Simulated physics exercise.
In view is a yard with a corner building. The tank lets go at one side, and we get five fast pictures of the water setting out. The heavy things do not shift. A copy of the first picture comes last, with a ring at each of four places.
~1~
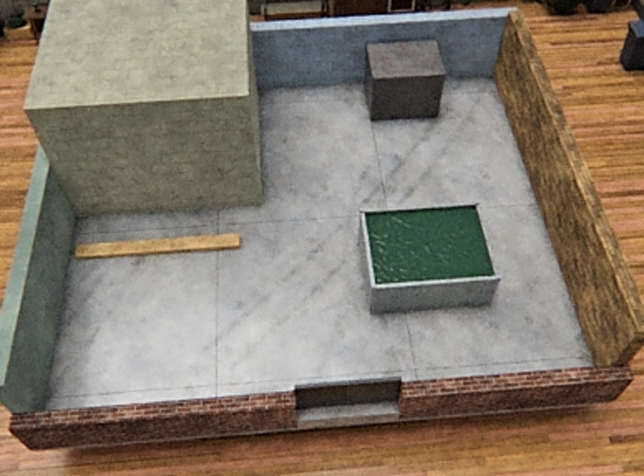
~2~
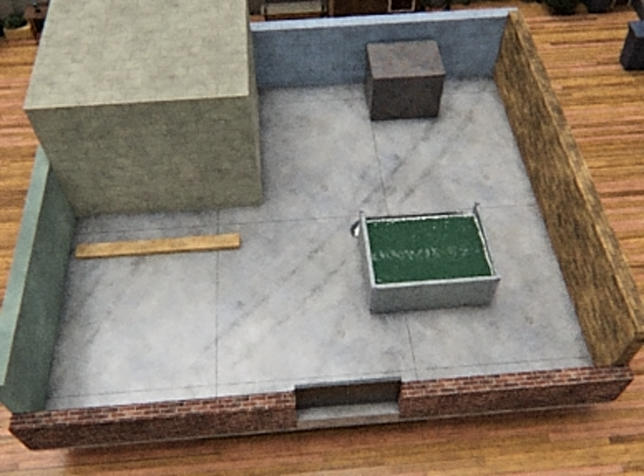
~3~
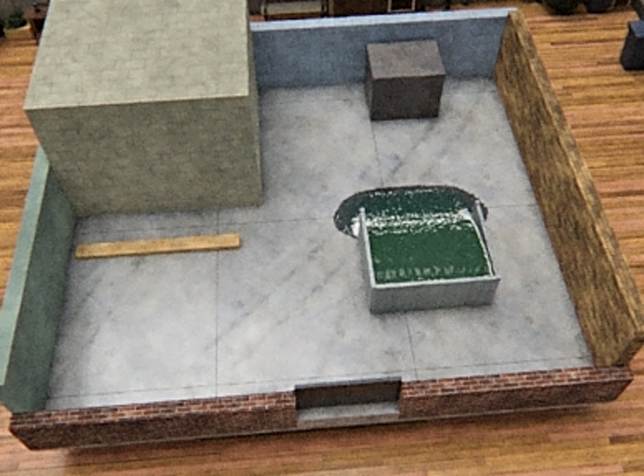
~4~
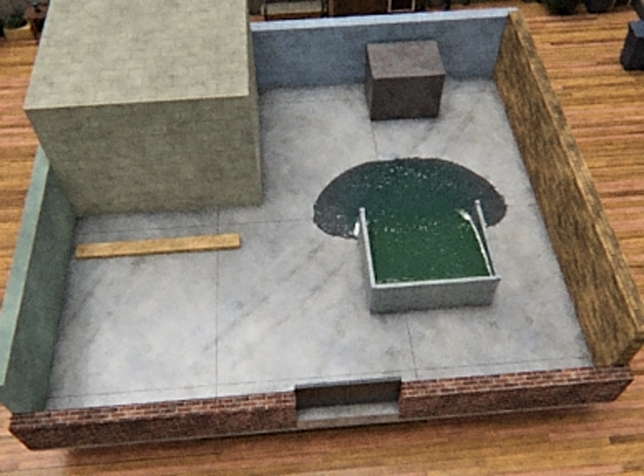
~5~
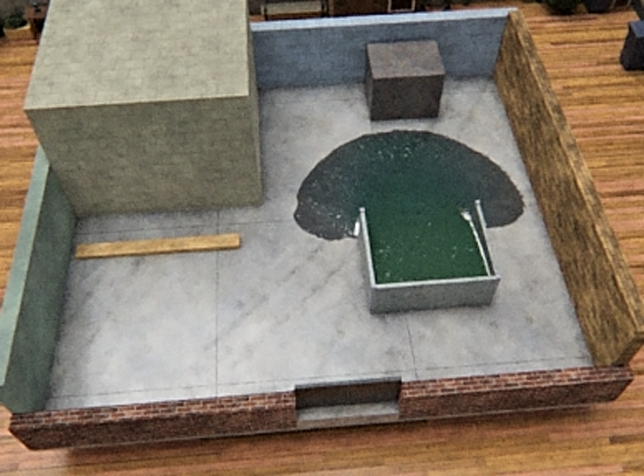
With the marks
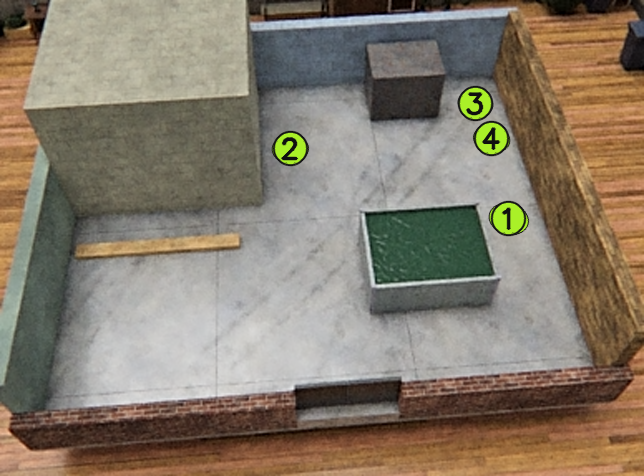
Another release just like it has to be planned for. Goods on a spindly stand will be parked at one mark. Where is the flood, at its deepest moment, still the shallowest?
Take 1.
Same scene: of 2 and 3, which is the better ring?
2 it is.
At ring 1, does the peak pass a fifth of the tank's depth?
No, it does not.
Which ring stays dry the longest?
It is 1.
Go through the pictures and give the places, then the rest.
The first picture shows tank full, its middle at (427, 246); shut gate at (347, 390).
In the second picture, 2 % of the ground under water, visible out to (355, 231).
In the third picture, 6 % of the ground under water, visible out to (340, 216).
In the fourth picture, 11 % of the ground under water, visible out to (452, 165).
In the fifth picture, 18 % of the ground under water, visible out to (410, 133).
In lime, 1 at (508, 218); 2 at (290, 148); 3 at (475, 103); 4 at (491, 138).
Choosing 1, the water peaks at about 12 % of the depth that stood in the tank.
Choosing 2, the water peaks at about 25 % of the depth that stood in the tank.
Choosing 3, the water peaks at about 45 % of the depth that stood in the tank.
Choosing 4, the water peaks at about 35 % of the depth that stood in the tank.
